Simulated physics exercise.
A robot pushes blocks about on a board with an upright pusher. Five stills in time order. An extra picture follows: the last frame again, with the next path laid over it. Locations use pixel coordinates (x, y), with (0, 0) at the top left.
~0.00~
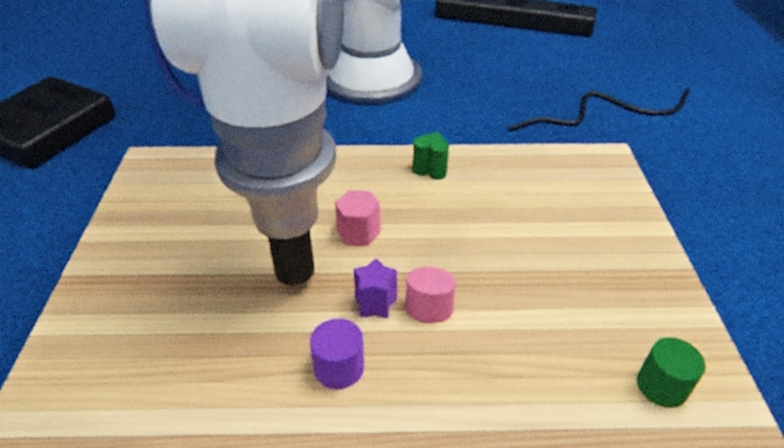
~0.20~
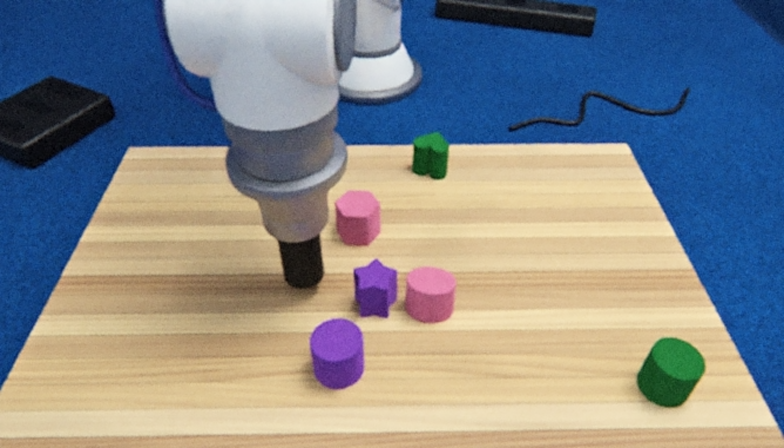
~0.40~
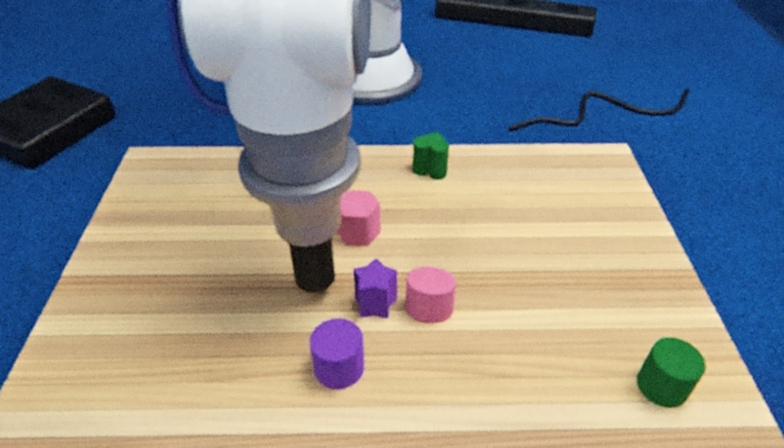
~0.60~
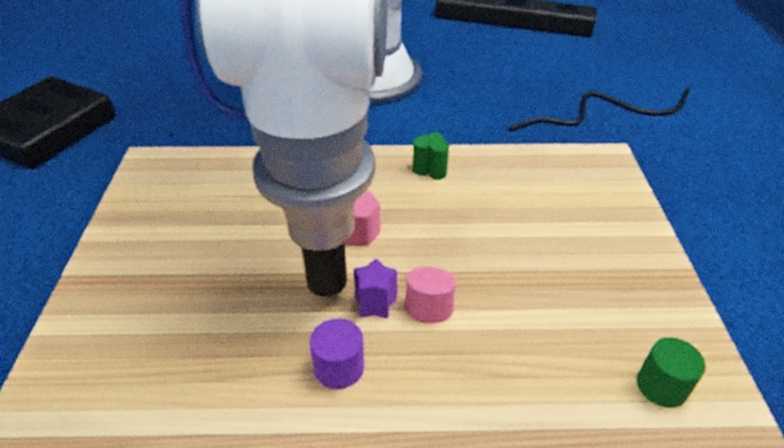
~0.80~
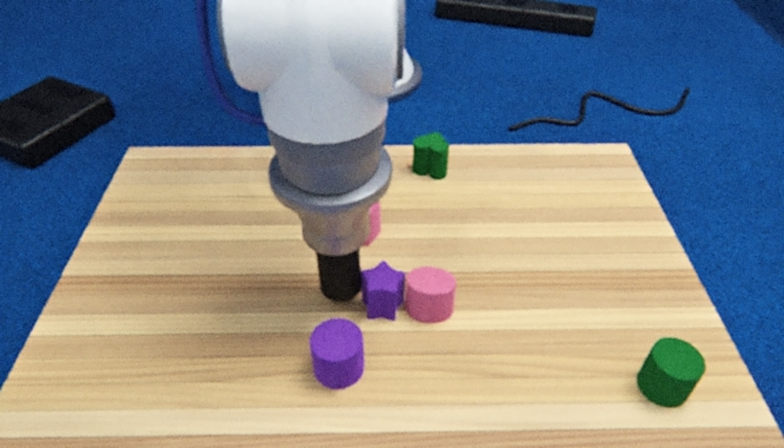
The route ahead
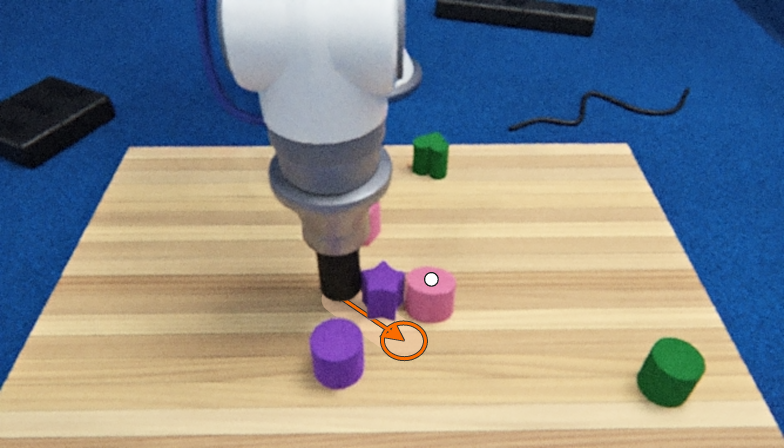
In this clip, a robot arm with a black upright pusher moves slowly right across a wooden board holding pink, purple and green blocks, then touches the purple star block and nudges it slightly right toward the adjacent pink block.
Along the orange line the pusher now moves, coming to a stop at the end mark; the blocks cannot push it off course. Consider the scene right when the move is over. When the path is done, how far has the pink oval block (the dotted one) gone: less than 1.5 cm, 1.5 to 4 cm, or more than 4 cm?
It shifts by 1.5 to 4 cm.
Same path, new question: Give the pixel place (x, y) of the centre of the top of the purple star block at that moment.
The middle of its top is at (430, 288).
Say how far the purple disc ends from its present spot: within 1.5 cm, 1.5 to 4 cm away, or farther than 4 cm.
That one ends up within 1.5 cm of where it is now.
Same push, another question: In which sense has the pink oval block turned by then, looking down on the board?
Clockwise, looking down.
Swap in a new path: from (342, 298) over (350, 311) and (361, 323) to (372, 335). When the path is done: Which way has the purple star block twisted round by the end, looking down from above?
Counterclockwise from above.
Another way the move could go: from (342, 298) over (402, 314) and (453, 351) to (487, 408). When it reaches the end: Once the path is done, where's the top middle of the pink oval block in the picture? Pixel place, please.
It comes to (510, 274).
The line goes from (342, 298) directly to (404, 340); the dot is on the pink oval block.
On the path given first. Halfway along, pusher (372, 307); purple star block (414, 282), turned 50° anticlockwise; pink oval block (457, 277), turned 20° clockwise.
At the end, pusher (404, 328); purple disc unmoved; purple star block (430, 288), turned 105° anticlockwise; pink oval block (465, 272), turned 35° clockwise.
